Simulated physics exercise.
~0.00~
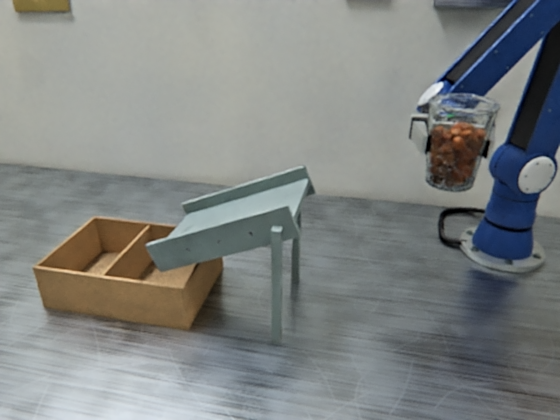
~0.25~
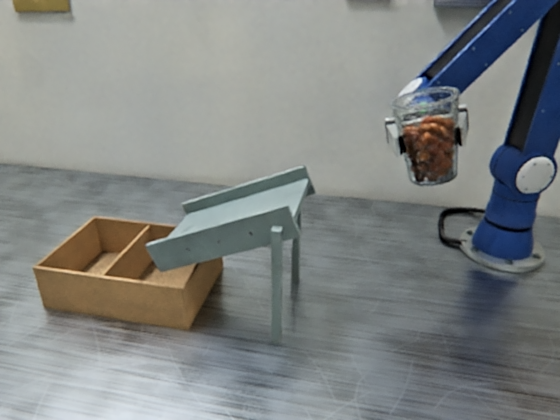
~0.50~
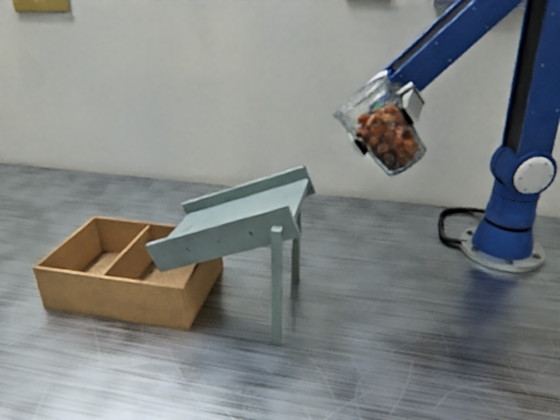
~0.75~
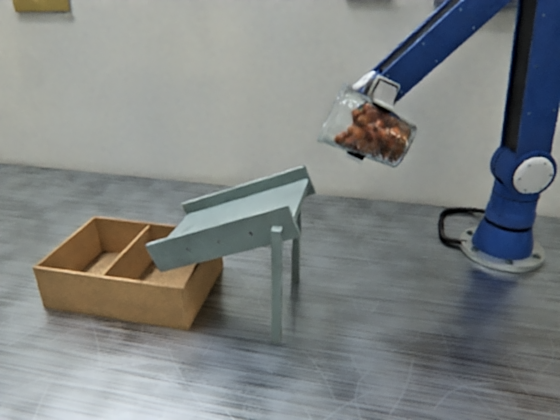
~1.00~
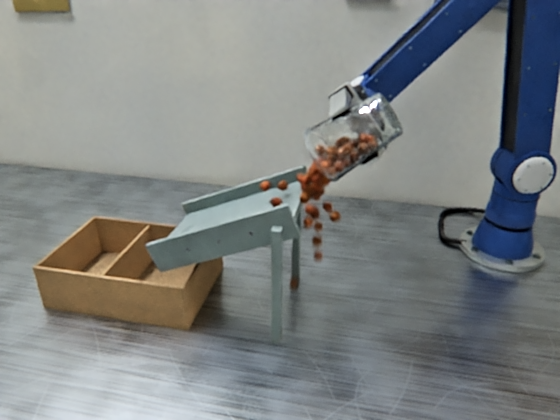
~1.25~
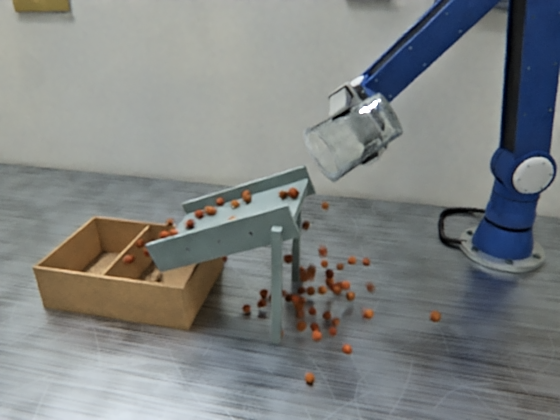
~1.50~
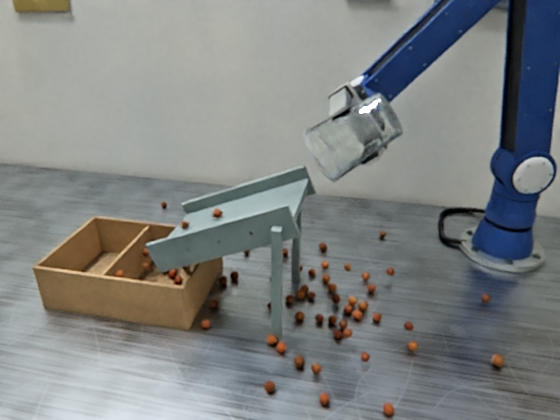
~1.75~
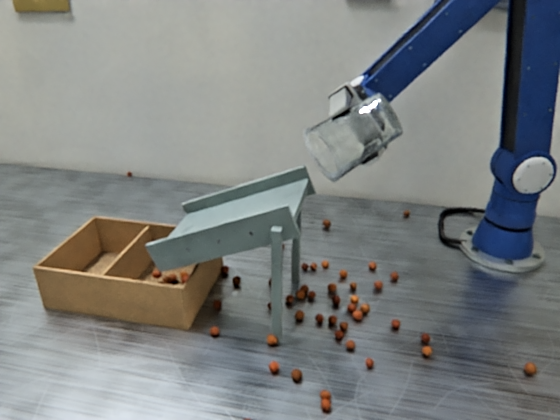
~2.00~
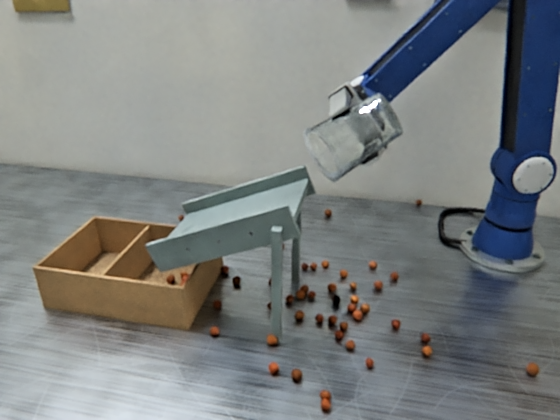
Blue robot arm tipping a clear tumbler of hazelnuts over a sloping chute, most scattering across the table, some reaching the wooden box.
